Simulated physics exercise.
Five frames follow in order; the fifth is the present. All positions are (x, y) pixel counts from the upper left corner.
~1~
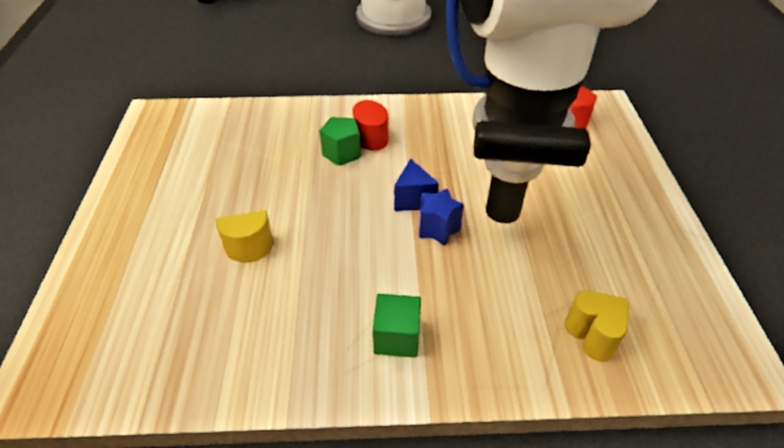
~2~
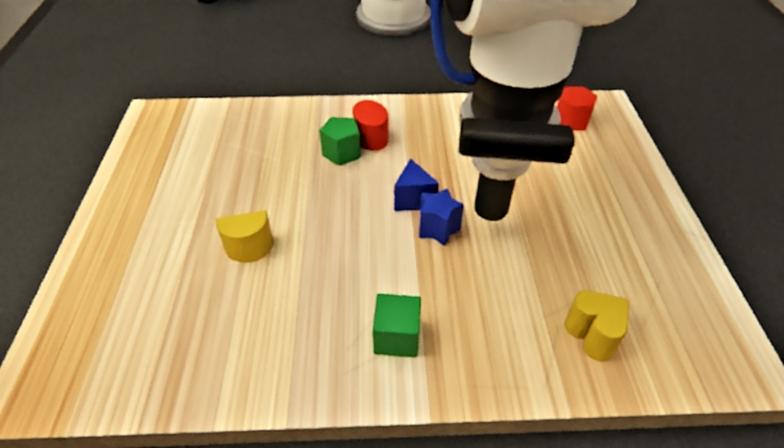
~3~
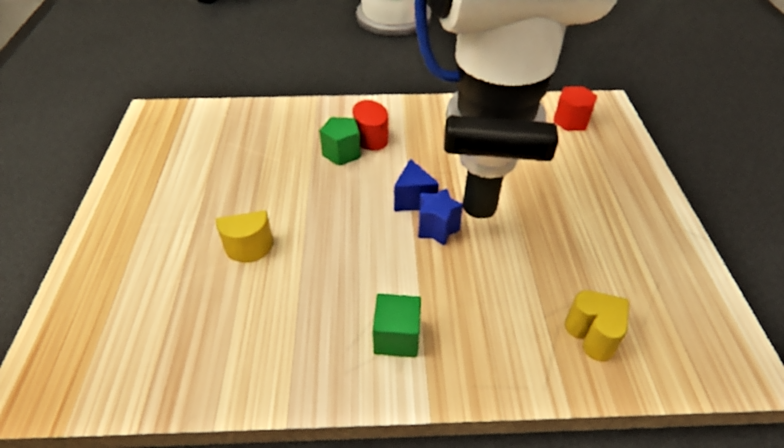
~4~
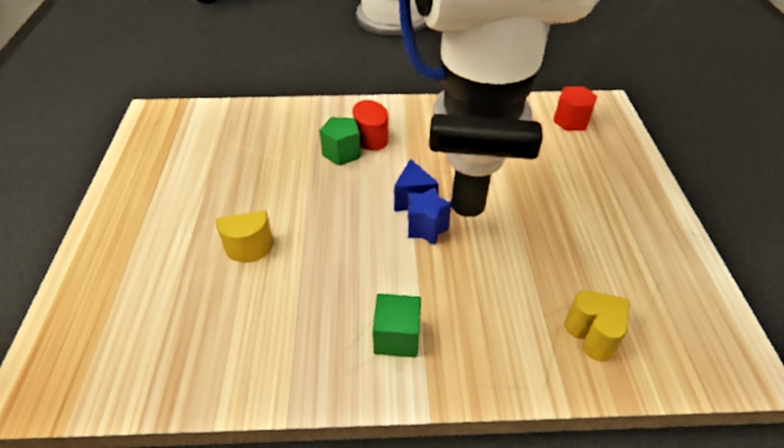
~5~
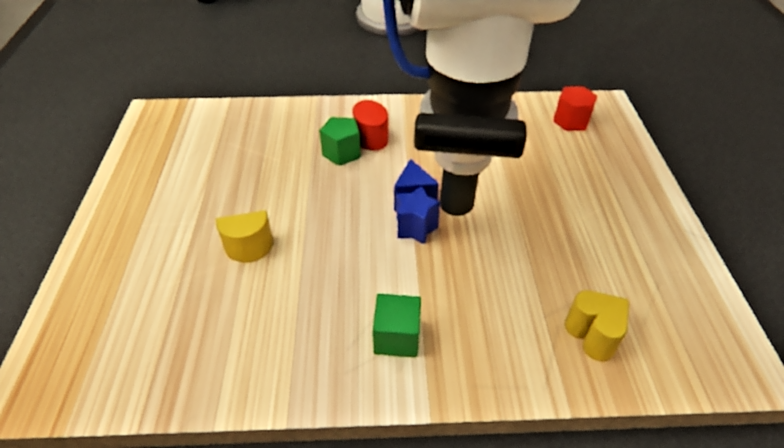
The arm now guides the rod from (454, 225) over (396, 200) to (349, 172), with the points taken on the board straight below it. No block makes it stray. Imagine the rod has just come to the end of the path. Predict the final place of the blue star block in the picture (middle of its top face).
It is going to be at (380, 195).
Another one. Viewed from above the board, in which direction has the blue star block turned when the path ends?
Its rotation is counterclockwise.
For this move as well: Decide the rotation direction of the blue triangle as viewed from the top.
It goes clockwise.
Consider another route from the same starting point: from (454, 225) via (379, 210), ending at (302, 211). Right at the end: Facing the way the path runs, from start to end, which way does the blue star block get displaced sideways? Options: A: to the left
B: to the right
Letter A.
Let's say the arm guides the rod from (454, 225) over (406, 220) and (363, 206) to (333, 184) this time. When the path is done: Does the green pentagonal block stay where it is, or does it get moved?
It gets no push and keeps its place.
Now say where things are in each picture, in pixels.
Tip of the rod (502, 213), middles of tops, green pentagonal block (340, 127), red oval block (370, 111), blue triangle (415, 175), blue star block (440, 203), in the first frame.
Rod (491, 210), nothing pushed, in the second frame.
Rod (480, 208), nothing pushed, in the third frame.
Rod (468, 207), blue star block (428, 202), in the fourth frame.
Rod (457, 206), green pentagonal block (340, 127), red oval block (370, 111), blue triangle (415, 175), blue star block (417, 202), in the fifth frame.
On the path given first. One third of the way, rod (415, 189); blue triangle (399, 164), turned 15° anticlockwise; blue star block (388, 200), turned 60° anticlockwise.
Two thirds of the way, rod (377, 173); blue triangle (371, 147); blue star block (380, 195), turned 105° anticlockwise.
At the end, rod (348, 153); green pentagonal block (337, 117), turned 15° anticlockwise; red oval block (372, 104); blue triangle (361, 130), turned 35° clockwise; blue star block (380, 195), turned 105° anticlockwise.
